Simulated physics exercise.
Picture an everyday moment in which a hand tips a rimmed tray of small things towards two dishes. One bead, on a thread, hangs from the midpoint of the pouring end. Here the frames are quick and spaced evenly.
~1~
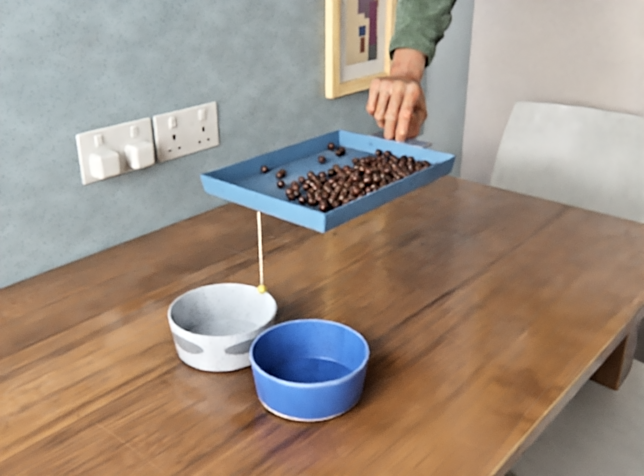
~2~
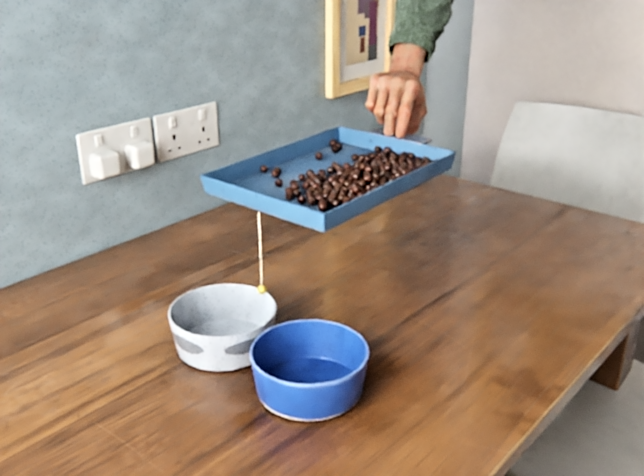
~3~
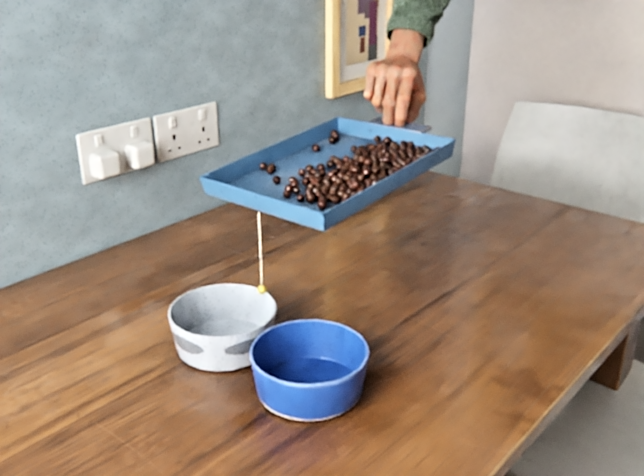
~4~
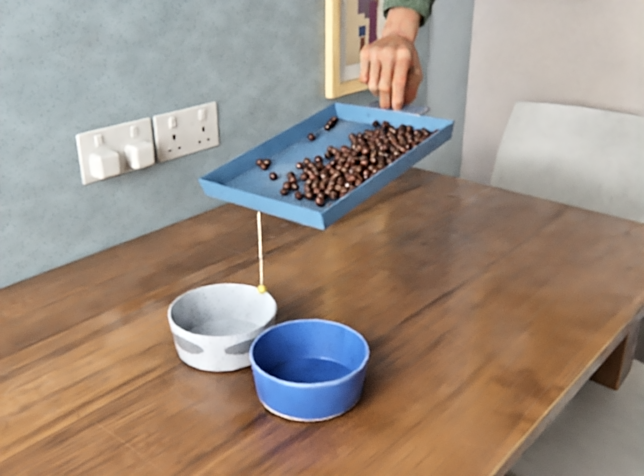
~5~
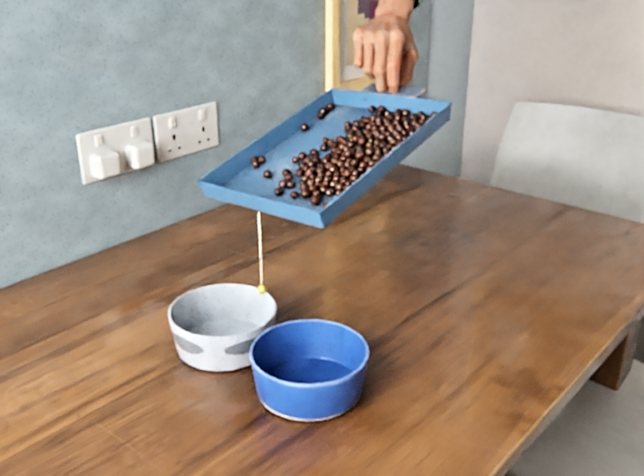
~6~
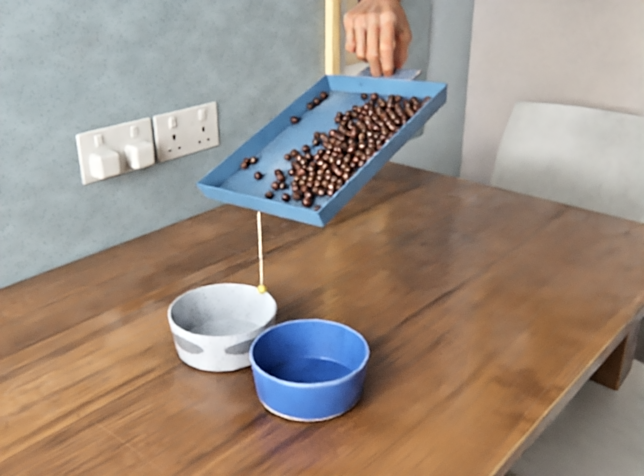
A hand raised the far end of a blue tray of chocolate balls above a grey bowl and a blue bowl on a wooden table, and the balls began sliding down as it tilted more steeply.
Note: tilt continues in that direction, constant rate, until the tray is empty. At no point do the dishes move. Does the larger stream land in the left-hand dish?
Yes.
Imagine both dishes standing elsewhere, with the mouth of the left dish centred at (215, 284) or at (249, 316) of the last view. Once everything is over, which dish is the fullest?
First try: The leftmost dish. Second try: The leftmost dish.
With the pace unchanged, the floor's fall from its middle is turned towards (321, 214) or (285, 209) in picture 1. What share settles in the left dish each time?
About 0 and 30 percent.
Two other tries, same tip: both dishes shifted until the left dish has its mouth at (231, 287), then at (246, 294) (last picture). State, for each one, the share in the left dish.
About 50 and 30 per cent.
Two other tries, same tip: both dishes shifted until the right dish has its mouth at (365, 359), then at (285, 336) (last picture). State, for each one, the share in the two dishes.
Close to 20 in a hundred, followed by close to 90 in a hundred.
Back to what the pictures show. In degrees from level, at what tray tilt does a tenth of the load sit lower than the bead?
I'd say close to 70 degrees.
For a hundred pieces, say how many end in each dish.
So the left dish keeps 70 per cent, and the right one keeps 0 per cent.
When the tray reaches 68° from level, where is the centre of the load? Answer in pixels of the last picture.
Somewhere about pixel (235, 194).
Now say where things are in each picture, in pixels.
In the first frame, corners of the pouring end at (205, 175) and (324, 212), level; middle of the load at (366, 179), chocolate balls; left dish at (183, 345); right dish at (269, 393); bead on its thread at (262, 290).
In the second frame, corners of the pouring end at (205, 175) and (324, 212), level; middle of the load at (366, 177).
In the third frame, corners of the pouring end at (204, 176) and (323, 212), tipped barely, lowest at the left corner; middle of the load at (366, 169), a small part on the move.
In the fourth frame, corners of the pouring end at (203, 178) and (321, 211), tipped a little, lowest at the left corner; middle of the load at (364, 159), a small part on the move.
In the fifth frame, corners of the pouring end at (201, 180) and (319, 210), tipped clearly, lowest at the left corner; middle of the load at (360, 152), about a quarter on the move.
In the sixth frame, corners of the pouring end at (200, 182) and (317, 210), tipped clearly, lowest at the left corner; middle of the load at (353, 146), nearly all on the move; left dish at (183, 345); right dish at (269, 393).
Soon, tray tipped steeply; most on the tray; a stray few in the left dish; a stray few outside both; about a quarter in the air.
A while on, tray tipped past a quarter turn; a small part on the tray; a stray few in the right dish; about half in the left dish; about a quarter outside both; about a quarter in the air.
Towards the end, tray tipped past a quarter turn; a stray few in the right dish; about two thirds in the left dish; about a third outside both.
Finally, tray tipped past a quarter turn; a stray few in the right dish; about two thirds in the left dish; about a third outside both.
